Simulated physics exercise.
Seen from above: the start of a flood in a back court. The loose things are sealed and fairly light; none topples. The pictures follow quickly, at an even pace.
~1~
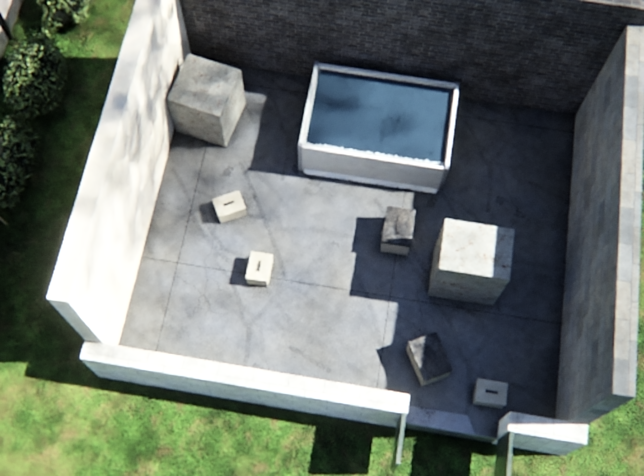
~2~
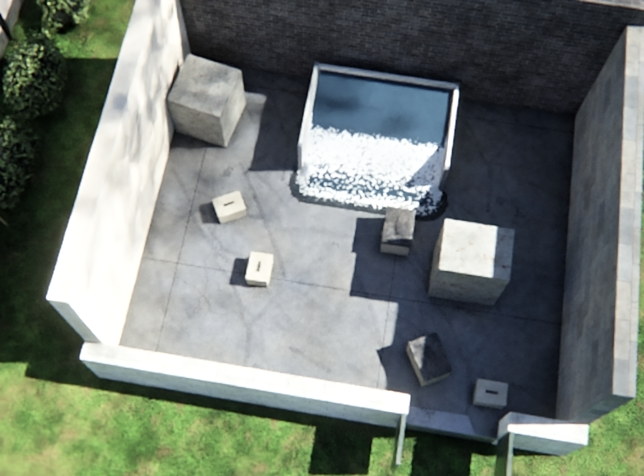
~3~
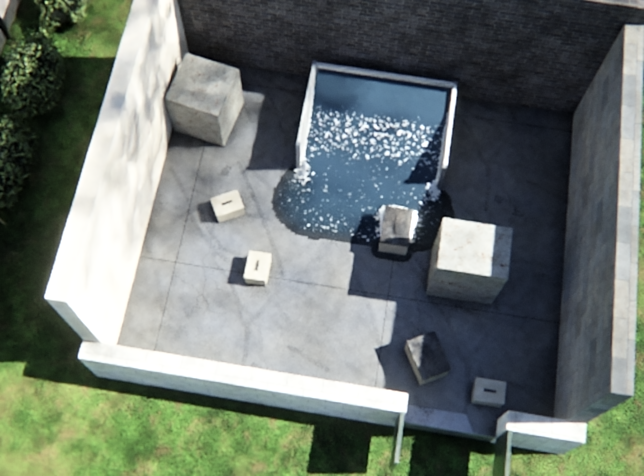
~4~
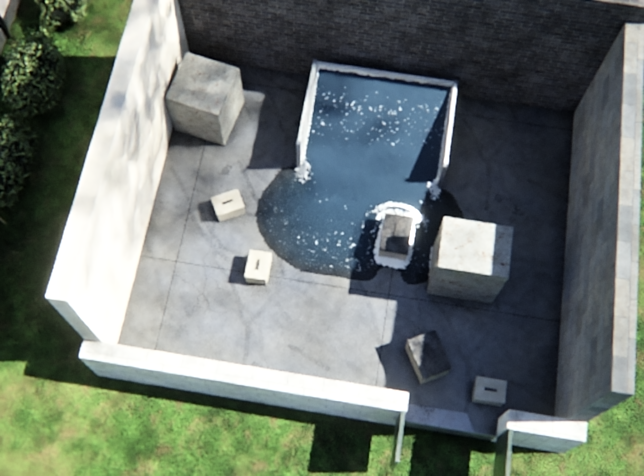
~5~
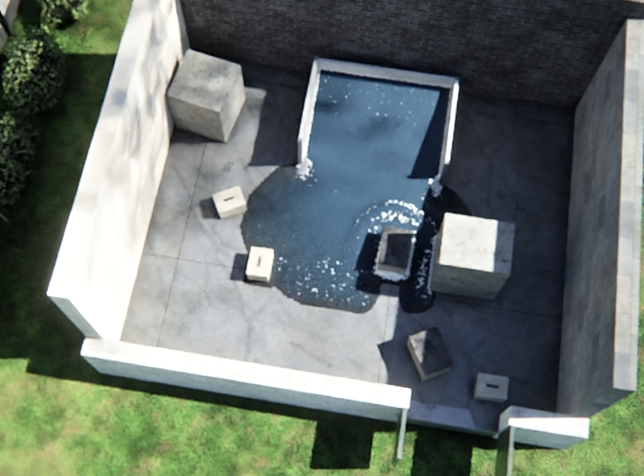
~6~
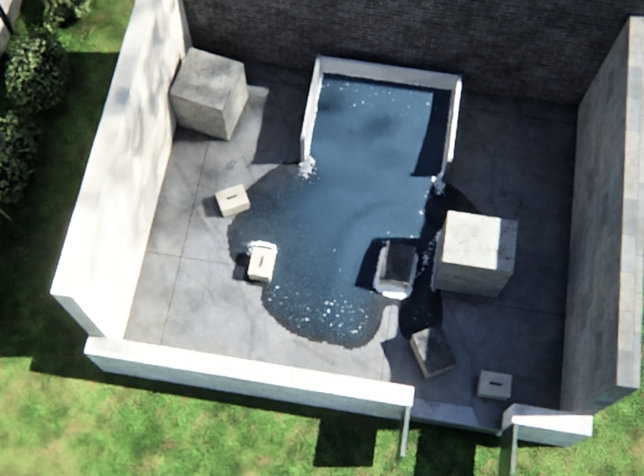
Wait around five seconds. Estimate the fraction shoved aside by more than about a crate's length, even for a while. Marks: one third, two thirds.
That comes to two thirds or above.
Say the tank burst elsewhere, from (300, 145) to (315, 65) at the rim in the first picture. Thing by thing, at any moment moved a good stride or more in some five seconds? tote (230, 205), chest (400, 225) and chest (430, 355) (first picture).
As listed: Shifted that much, under that, under that.
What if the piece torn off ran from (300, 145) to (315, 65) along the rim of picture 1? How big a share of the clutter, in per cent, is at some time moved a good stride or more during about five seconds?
About 40 per cent.
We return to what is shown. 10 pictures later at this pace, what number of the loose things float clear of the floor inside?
The number is 2.
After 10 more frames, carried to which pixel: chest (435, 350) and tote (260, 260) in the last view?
Near (477, 401) and (143, 329).
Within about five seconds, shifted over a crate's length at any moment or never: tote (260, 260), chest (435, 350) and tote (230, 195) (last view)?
In that order: Shifted that much, moved that far, not that far.
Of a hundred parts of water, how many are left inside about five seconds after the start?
Close to 92 %.
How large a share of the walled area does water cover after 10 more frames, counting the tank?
Roughly 65 per cent.
A moment on, 1 of 5 are well off their spots; 0 afloat.
Next, 3 of 5 are well off their spots; 2 afloat.
Later, 4 of 5 are well off their spots; 3 afloat.
In the end, 4 of 5 are well off their spots, and 4 have been at some point; 3 afloat.
